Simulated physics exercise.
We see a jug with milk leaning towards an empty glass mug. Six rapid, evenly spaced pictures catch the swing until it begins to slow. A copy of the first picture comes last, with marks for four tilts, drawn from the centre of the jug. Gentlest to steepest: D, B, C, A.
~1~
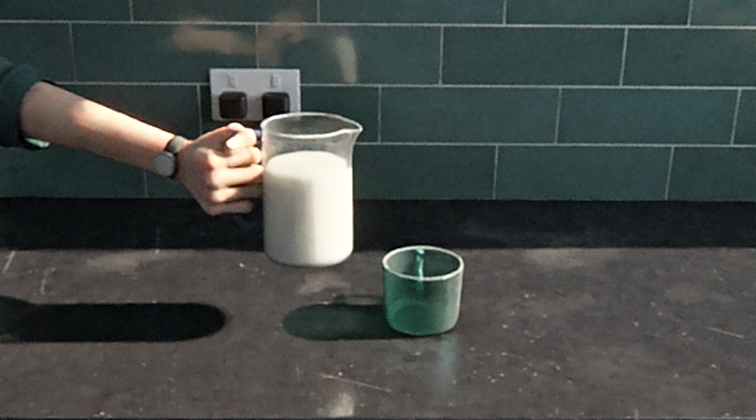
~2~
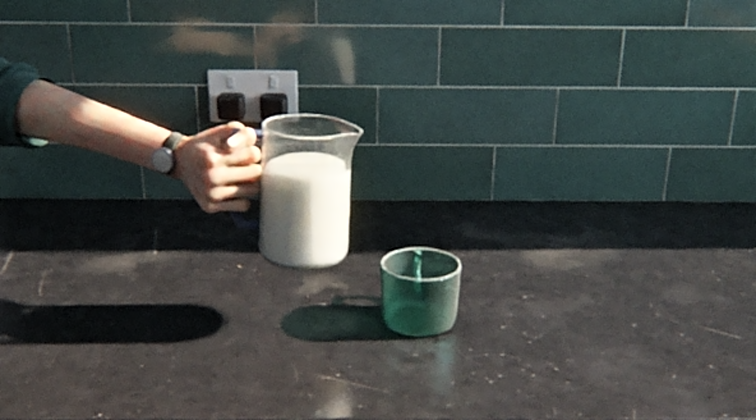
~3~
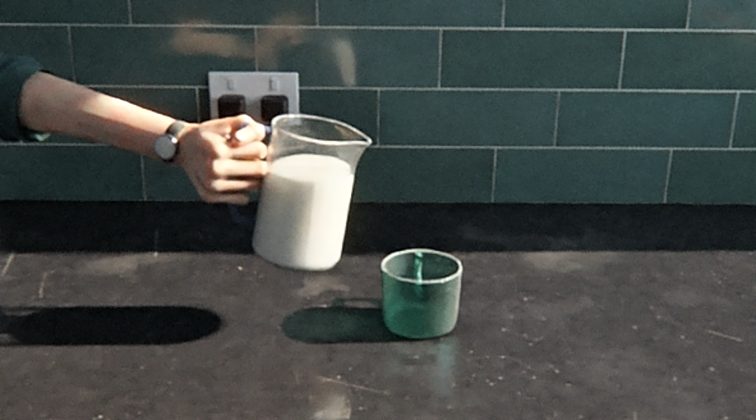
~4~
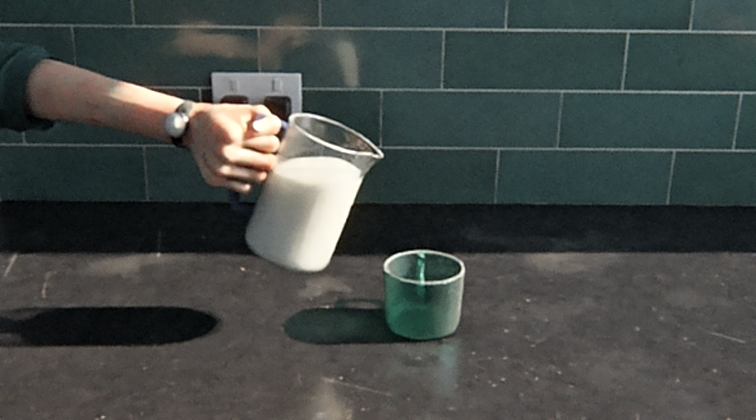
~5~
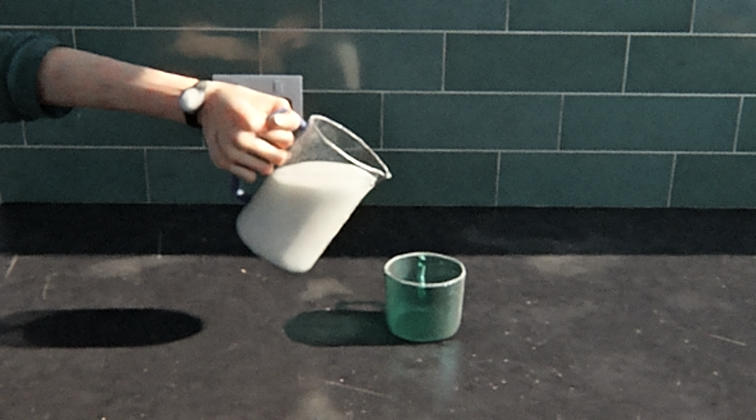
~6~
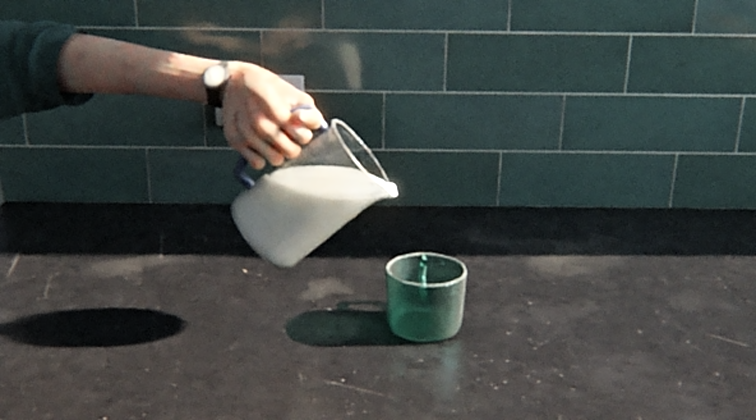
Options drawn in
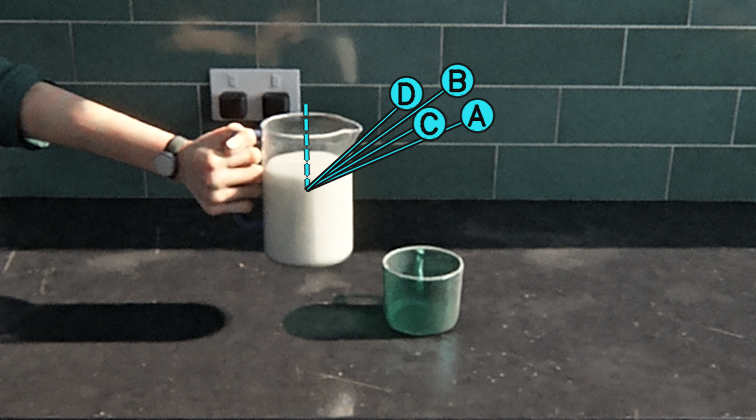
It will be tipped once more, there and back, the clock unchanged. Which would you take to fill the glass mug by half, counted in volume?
A is best.
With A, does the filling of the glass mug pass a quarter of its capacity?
Yes, it does.
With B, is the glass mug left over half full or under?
Under.
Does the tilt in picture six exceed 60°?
No, it does not.
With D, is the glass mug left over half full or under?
Under half.
On the marked copy, A at (461, 122); B at (443, 90); C at (412, 129); D at (396, 108).
For line A, the glass mug ends with about 49 % of what it can hold.
For line B, the glass mug ends with about 16 % of what it can hold.
For line C, the glass mug ends with about 30 % of what it can hold.
For line D, the glass mug ends with about 7 % of what it can hold.
